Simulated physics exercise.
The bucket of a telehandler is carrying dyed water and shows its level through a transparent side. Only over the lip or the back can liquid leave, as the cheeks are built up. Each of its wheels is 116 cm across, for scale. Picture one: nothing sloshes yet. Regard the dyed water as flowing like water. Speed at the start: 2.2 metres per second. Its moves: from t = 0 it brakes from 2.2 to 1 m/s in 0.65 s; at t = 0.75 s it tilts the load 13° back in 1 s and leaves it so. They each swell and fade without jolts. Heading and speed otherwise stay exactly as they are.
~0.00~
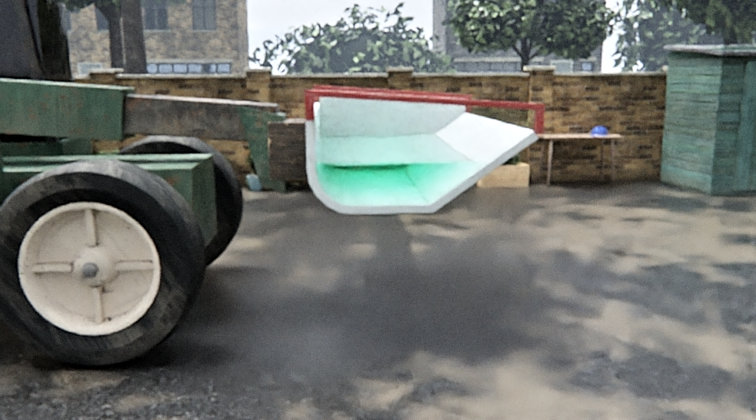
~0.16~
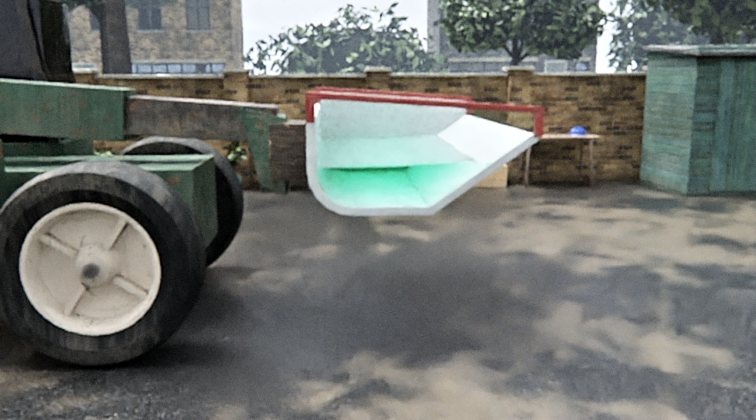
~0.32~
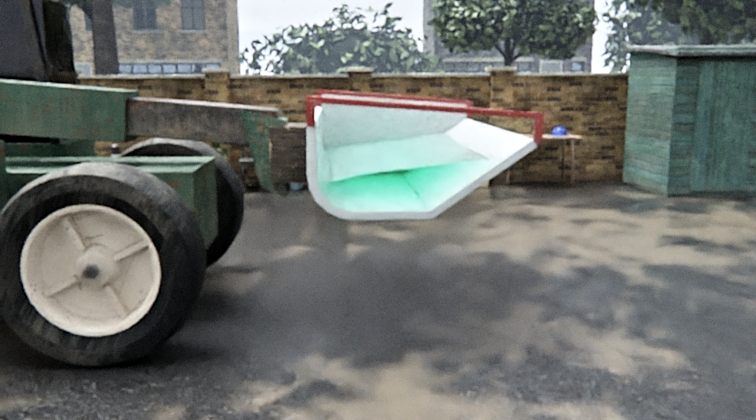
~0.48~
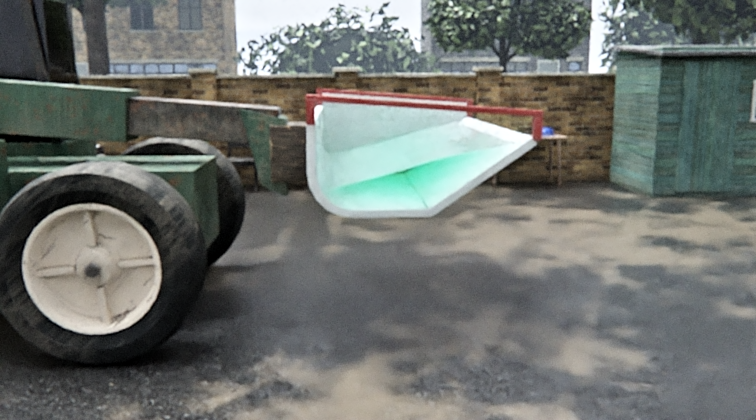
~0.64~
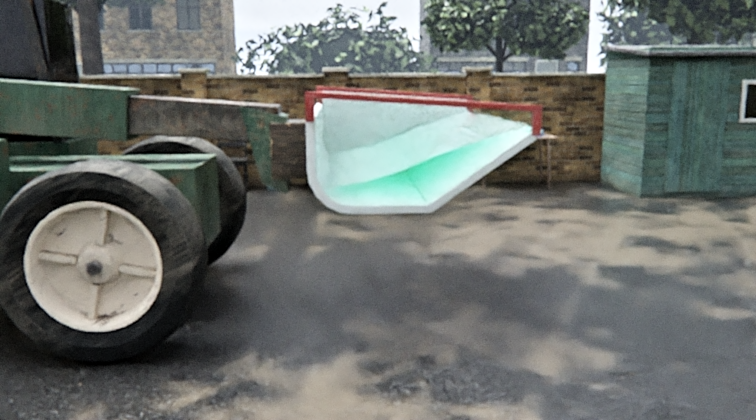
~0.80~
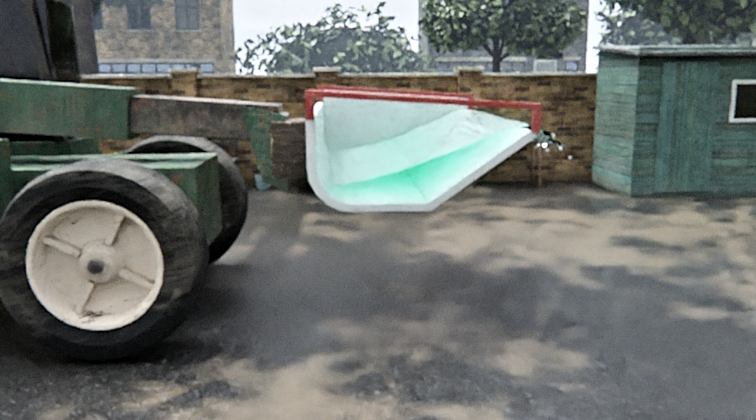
Green telehandler rolling right past a brick wall as green-tinted water surges up the front of its bucket and splashes over the lip.
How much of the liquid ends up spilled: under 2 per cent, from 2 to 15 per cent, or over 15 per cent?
From 2 to 15 per cent.
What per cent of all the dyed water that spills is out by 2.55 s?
Near 60 in a hundred.
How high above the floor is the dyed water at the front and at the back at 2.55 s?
Some 24 cm in front and some 22 cm behind.
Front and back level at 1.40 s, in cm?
At the front 12 cm, at the back 40 cm.
Then, 1.40 s in, the bucket is at 10° back, the surface stands 41 cm at the back and 11 cm at the front; 6 per cent has gone, over the front.
Then, 2.00 s in, the bucket is at 13° back, the surface stands 29 cm at the back and 16 cm at the front; 6 per cent has gone, over the front.
Then, 2.55 s in, the bucket is at 13° back, the surface stands 21 cm at the back and 24 cm at the front; 6 per cent has gone, over the front.
Then, 4.64 s in, 10 per cent has gone, over the front and the back, 38 of 369 litres.
